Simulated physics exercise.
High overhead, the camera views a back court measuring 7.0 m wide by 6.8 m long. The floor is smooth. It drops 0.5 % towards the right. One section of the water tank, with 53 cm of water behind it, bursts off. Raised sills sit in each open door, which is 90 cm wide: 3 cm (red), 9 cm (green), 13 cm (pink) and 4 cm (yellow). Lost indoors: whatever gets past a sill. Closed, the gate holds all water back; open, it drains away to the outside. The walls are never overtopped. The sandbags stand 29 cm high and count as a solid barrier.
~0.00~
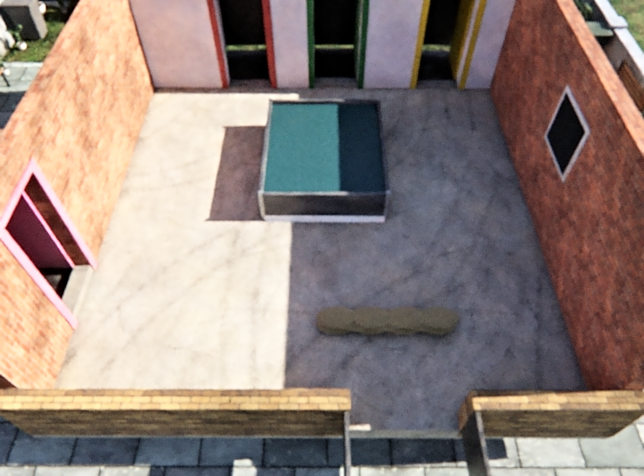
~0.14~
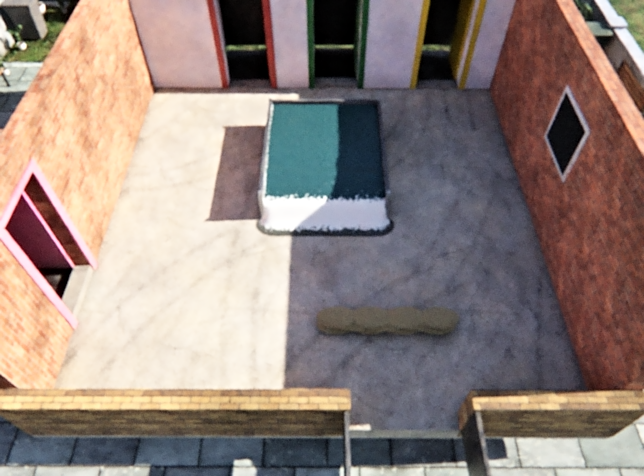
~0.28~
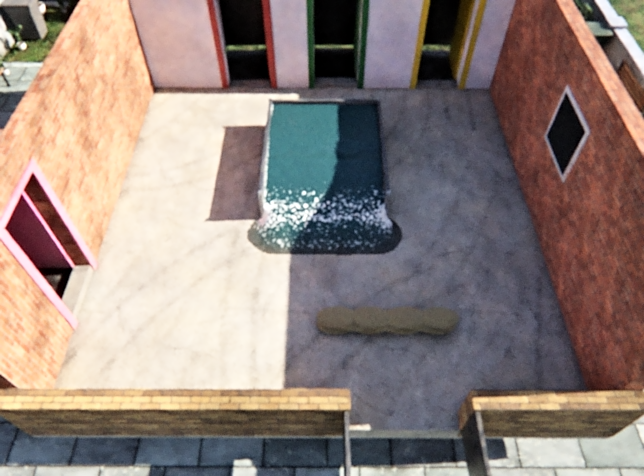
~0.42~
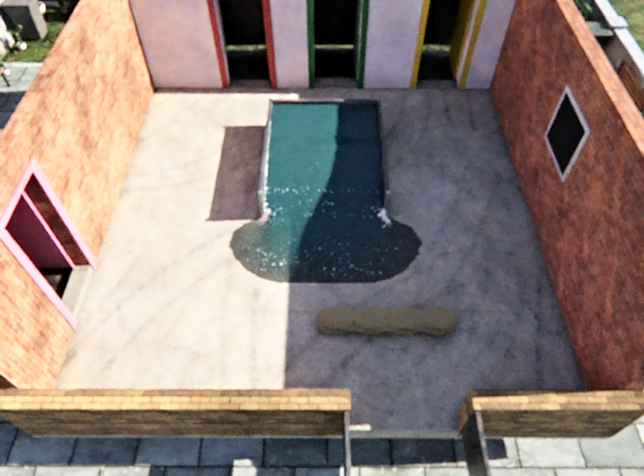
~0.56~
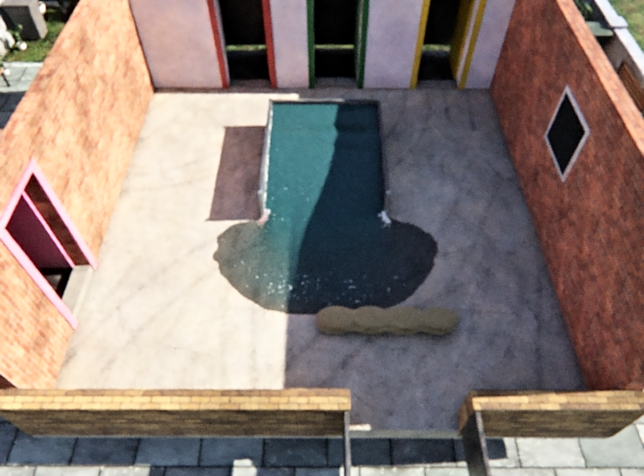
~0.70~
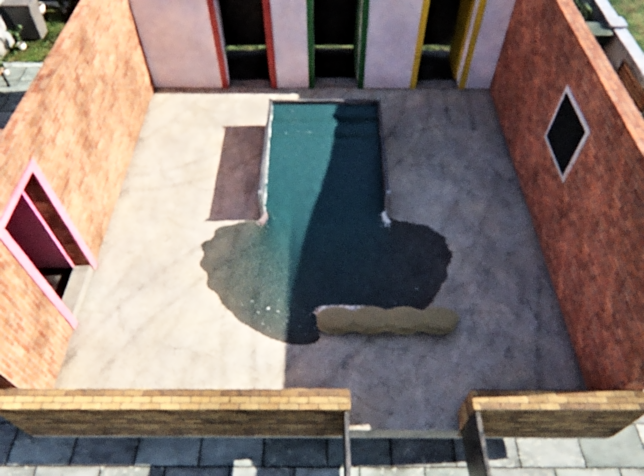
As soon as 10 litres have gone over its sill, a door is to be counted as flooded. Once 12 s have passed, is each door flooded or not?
Red door: Past the limit; green door: Within the limit; pink door: Within the limit; yellow door: Past the limit.
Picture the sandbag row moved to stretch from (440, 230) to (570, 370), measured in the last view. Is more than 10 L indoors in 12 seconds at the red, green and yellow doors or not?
So then red is beyond it, green is inside it and yellow is inside it.
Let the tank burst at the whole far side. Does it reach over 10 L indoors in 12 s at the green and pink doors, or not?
For green, too much; for pink, too little.
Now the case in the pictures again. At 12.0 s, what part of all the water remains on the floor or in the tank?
Some 86 in a hundred.
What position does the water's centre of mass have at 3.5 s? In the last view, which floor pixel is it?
Around (318, 277).
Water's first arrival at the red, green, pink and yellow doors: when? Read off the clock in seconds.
Times: Red 6.5 seconds, green 7.0 seconds, pink 3.0 seconds, yellow 5.0 seconds.
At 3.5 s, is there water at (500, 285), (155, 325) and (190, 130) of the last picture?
Point 1: Reached; point 2: Reached; point 3: Unreached.
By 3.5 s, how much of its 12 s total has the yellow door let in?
I'd say close to 0 percent.
After 1.4 s water covers 25 % of the floor and is deepest (35 cm) near (341, 311); red door not reached, green door not reached, pink door not reached, yellow door not reached.
After 2.2 s water covers 35 % of the floor and is deepest (33 cm) near (341, 311); red door not reached, green door not reached, pink door not reached, yellow door not reached.
After 3.5 s water covers 45 % of the floor and is deepest (32 cm) near (62, 409); red door not reached, green door not reached, pink door 9 cm at the sill, 0 L in, yellow door not reached.
After 7.0 s water covers 90 % of the floor and is deepest (12 cm) near (583, 411); red door 6 cm at the sill, 2 L in, green door 1 cm at the sill, 0 L in, pink door 8 cm at the sill, 1 L in, yellow door 7 cm at the sill, 13 L in.
After 12.0 s water covers 95 % of the floor and is deepest (9 cm) near (346, 119); red door 7 cm at the sill, 59 L in, green door 7 cm at the sill, 0 L in, pink door 4 cm at the sill, 1 L in, yellow door 7 cm at the sill, 38 L in.
